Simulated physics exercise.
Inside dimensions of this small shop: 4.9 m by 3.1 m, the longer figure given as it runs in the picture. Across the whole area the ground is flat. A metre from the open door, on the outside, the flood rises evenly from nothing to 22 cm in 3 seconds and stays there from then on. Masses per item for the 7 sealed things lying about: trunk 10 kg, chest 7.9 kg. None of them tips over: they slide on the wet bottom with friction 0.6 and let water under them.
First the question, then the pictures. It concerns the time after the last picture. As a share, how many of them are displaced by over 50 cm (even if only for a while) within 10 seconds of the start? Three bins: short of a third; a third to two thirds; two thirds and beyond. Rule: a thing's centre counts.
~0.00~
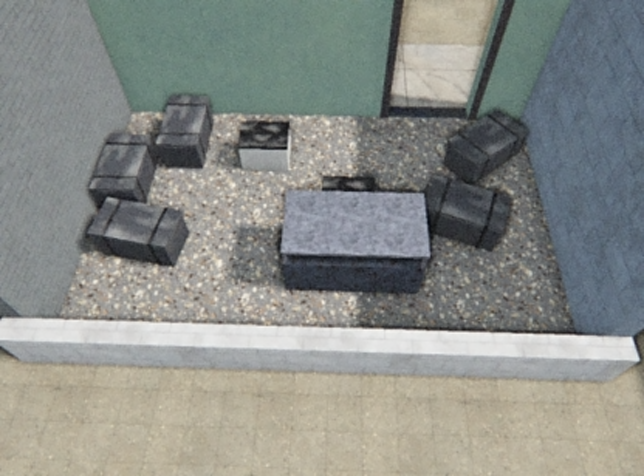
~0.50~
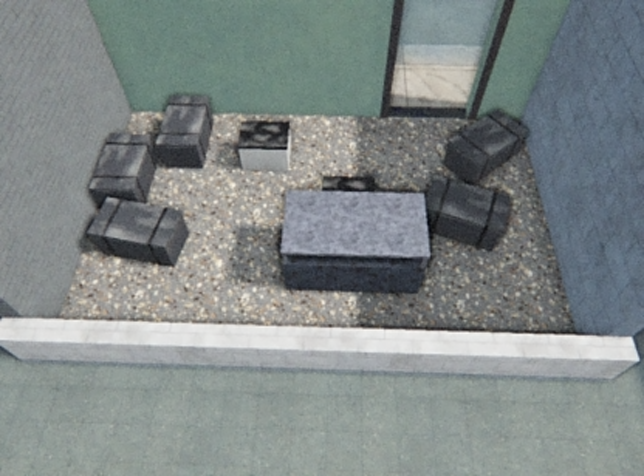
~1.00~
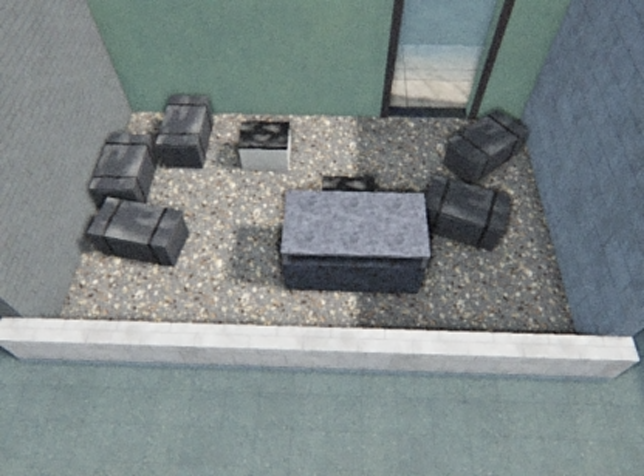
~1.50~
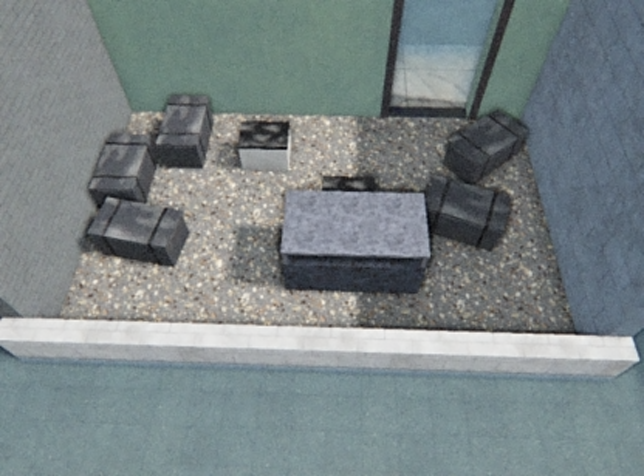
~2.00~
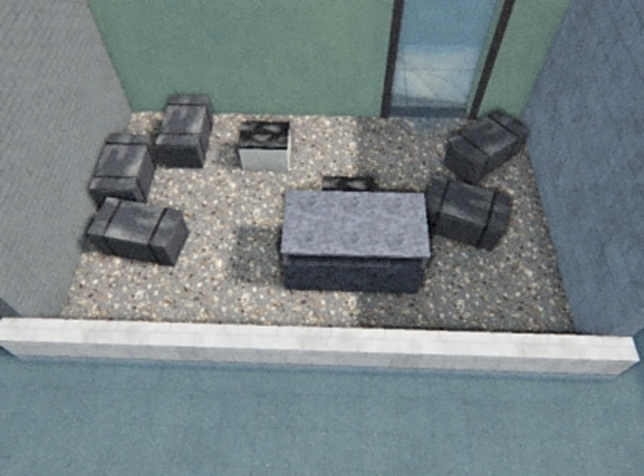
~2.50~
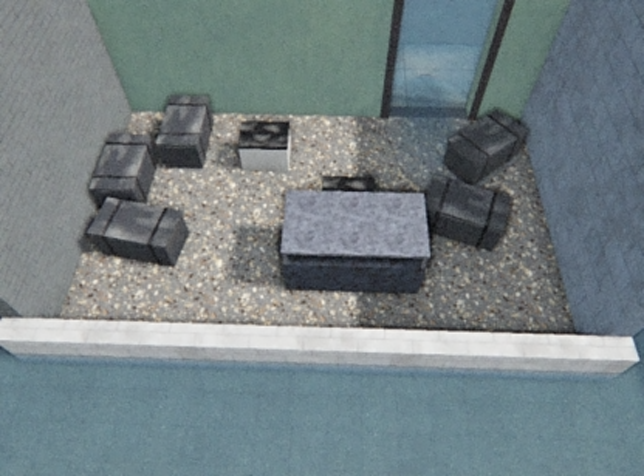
Middle band.
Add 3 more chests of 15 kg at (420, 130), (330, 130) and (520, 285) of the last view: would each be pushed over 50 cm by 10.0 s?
So the first ends up past the threshold, the second below the threshold, the third past the threshold.
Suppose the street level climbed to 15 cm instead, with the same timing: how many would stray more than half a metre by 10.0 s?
Under that setup the answer is 3.
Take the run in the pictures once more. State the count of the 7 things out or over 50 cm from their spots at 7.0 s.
Count: 3.
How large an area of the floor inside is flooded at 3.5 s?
Roughly 3.5 m2 of it is wet.
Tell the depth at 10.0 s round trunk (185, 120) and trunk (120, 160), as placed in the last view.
I'd estimate 6 cm for the first and 9 cm for the second.
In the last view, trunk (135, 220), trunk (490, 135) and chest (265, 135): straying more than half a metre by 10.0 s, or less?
Result, in order: Stayed within / exceeded / stayed within.
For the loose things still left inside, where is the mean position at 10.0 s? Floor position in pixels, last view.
The average lands around (216, 205).
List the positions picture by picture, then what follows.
In the first frame, a trunk at (183, 119), on the bottom; a chest at (349, 191) rests on the ground; water covers 0.0 m2; 0 of 7 have shifted.
In the second frame, a trunk at (183, 119) rests on the ground; a chest at (349, 191) rests on the ground; 0.0 m2 under water; 0 of 7 have shifted.
In the third frame, a trunk at (183, 119) rests on the ground; a chest at (349, 191), on the bottom; 0.0 m2 under water; 0 of 7 have shifted.
In the fourth frame, a trunk at (183, 119), on the bottom; a chest at (349, 191), on the bottom; water covers 0.0 m2; 0 of 7 have shifted.
In the fifth frame, a trunk at (183, 119) rests on the ground; a chest at (349, 191) rests on the ground; 0.2 m2 under water; 0 of 7 have shifted.
In the sixth frame, a trunk at (183, 119) rests on the ground; a chest at (349, 191), on the bottom; 0.9 m2 under water; 0 of 7 have shifted.
After 3.5 s 0 of 7 are over 50 cm from their spots; 0 afloat.
After 4.5 s 3 of 7 are over 50 cm from their spots; 1 afloat.
After 7.0 s 3 of 7 are over 50 cm from their spots; 3 afloat.
After 10.0 s 3 of 7 are over 50 cm from their spots, and 3 have been at some point; 7 afloat.
